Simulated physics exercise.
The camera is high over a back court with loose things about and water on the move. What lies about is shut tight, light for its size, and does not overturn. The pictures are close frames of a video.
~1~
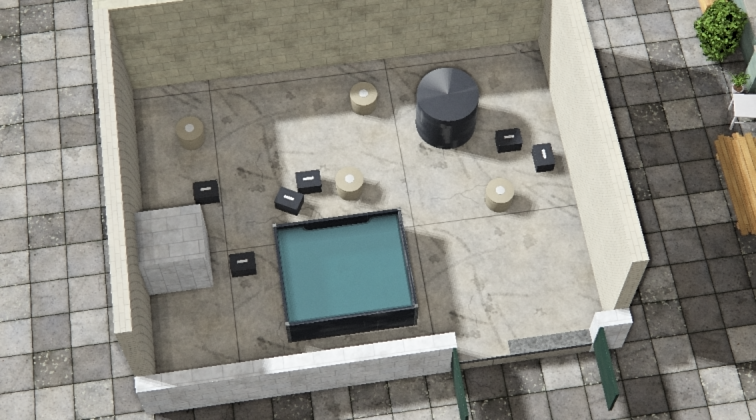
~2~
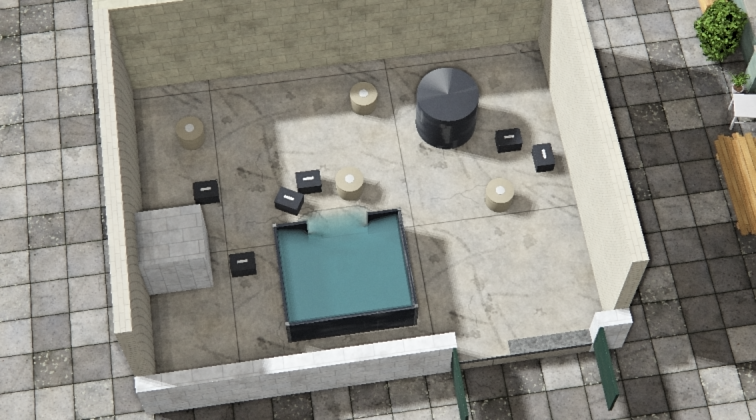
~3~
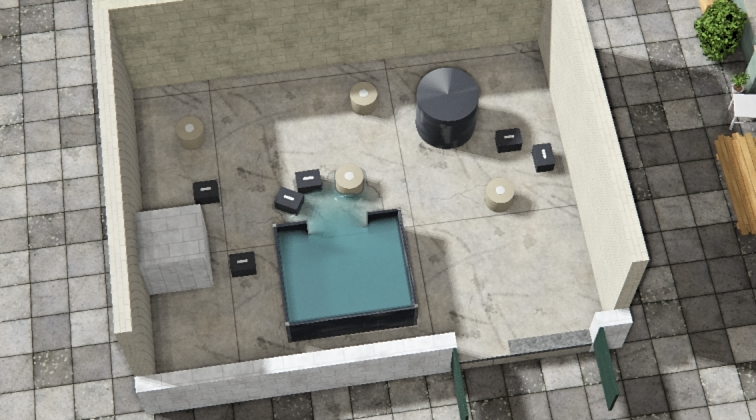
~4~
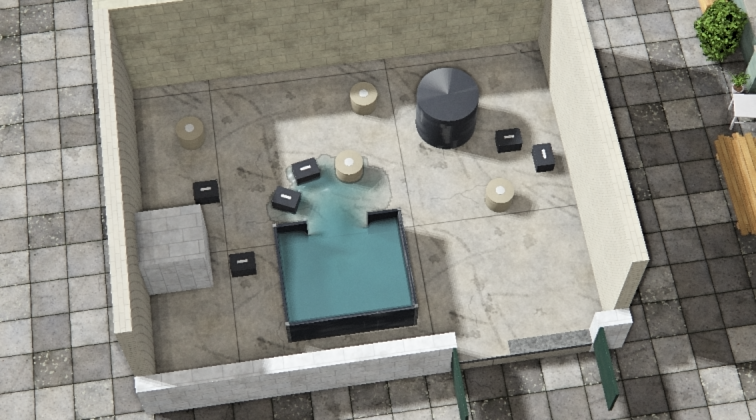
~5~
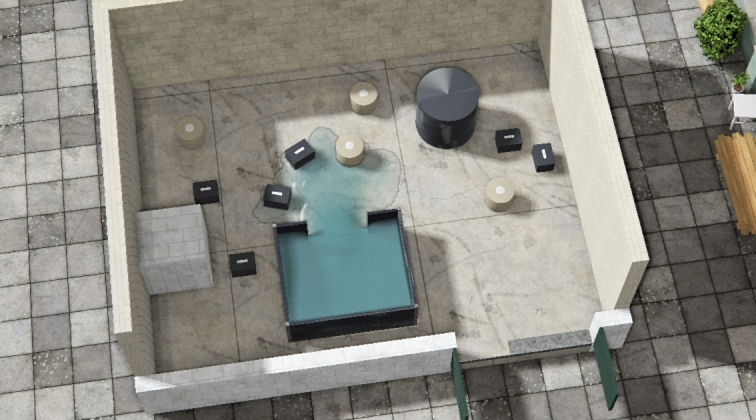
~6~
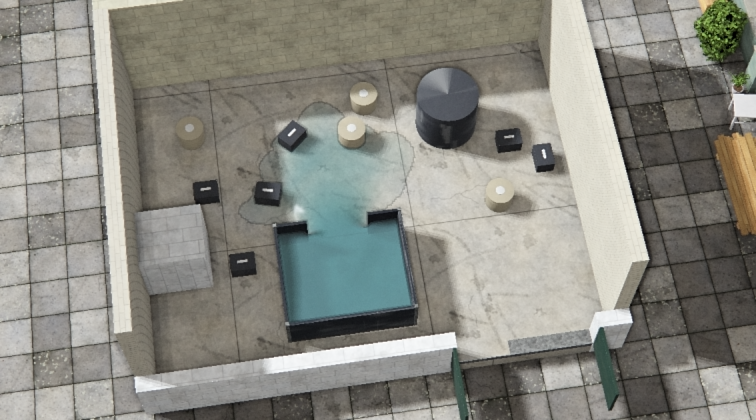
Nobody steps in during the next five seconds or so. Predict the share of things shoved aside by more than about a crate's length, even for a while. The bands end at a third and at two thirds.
Share: Between one and two thirds.
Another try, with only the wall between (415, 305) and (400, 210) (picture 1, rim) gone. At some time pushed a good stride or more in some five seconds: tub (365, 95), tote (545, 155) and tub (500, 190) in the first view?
In turn: Not that far, pushed that far, swept aside.
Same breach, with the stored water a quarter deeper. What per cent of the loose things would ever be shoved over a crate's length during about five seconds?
Roughly 70 per cent.
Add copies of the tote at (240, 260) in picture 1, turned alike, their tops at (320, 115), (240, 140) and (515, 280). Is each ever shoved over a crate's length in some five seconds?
In that order: Swept aside, yes, short of that.
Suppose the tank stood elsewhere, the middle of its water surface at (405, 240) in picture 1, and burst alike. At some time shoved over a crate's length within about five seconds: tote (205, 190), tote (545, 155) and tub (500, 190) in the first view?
As listed: Short of that, swept aside, less than that.
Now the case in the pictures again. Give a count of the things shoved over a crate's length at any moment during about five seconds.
It comes to 6.
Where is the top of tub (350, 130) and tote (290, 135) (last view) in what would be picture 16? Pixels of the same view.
At about (359, 62) and (210, 85).
A moment on, 3 of 10 are well off their spots; 0 afloat.
Next, 4 of 10 are well off their spots; 3 afloat.
Later, 4 of 10 are well off their spots; 1 afloat.
In the end, 6 of 10 are well off their spots, and 6 have been at some point; 3 afloat.
